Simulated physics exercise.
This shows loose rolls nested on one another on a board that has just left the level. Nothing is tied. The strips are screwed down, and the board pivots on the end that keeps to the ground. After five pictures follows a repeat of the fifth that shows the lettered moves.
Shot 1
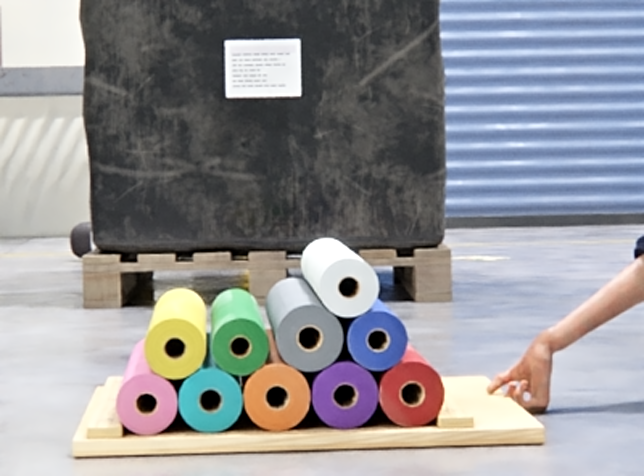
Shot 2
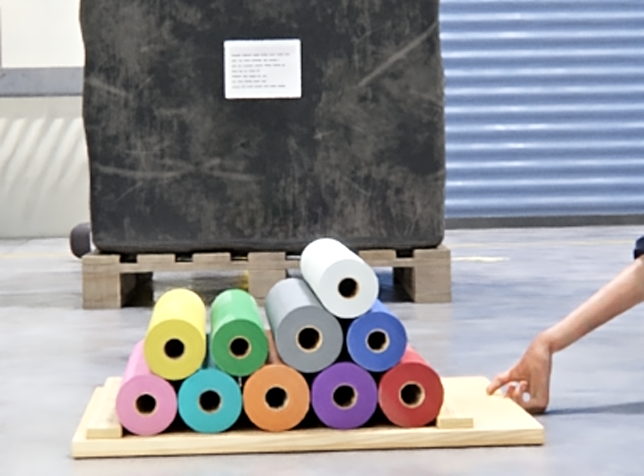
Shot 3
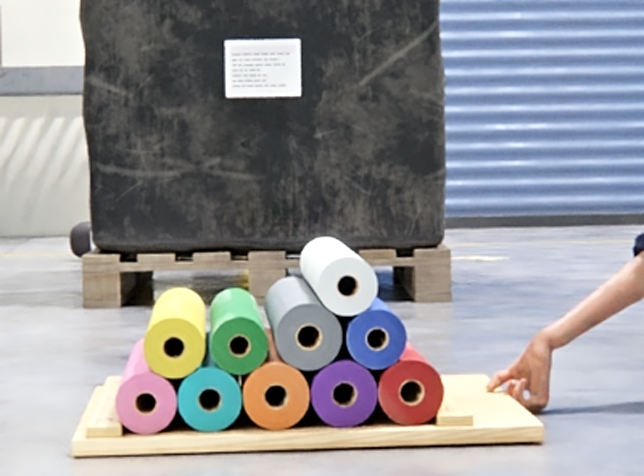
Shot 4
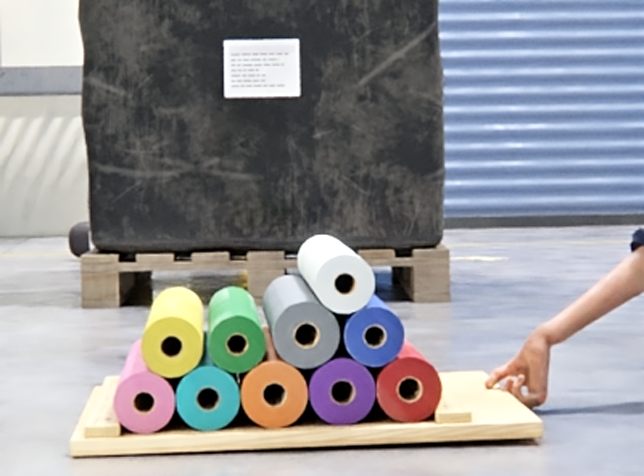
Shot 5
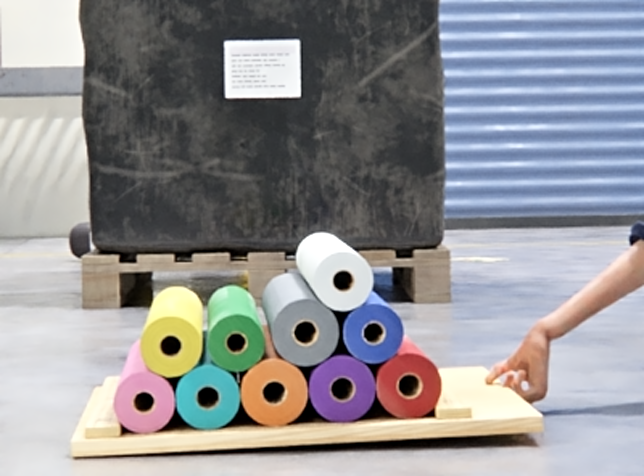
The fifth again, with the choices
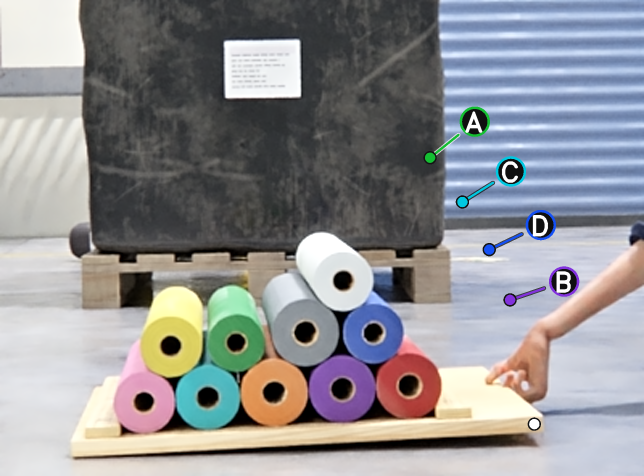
A hand slightly lifting the right end of a wooden board holding stacked coloured rolls, with a white one on top.
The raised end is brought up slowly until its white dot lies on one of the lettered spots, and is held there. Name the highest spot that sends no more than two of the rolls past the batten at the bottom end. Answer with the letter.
Raise it to D.
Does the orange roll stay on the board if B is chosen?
The orange roll: Yes.
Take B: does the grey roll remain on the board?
Yes, with B.
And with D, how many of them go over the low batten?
It comes to none.
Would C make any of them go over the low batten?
At C: Yes.
On the marked copy, A at (430, 158); B at (510, 300); C at (463, 202); D at (489, 250); the white dot at (534, 424).
Following D. Soon after the start, board at 15°.
Later, board at 24°.
In the end, board at 24°, none over the low batten.
As for the rest, A ten over the low batten; B none over the low batten; C ten over the low batten.
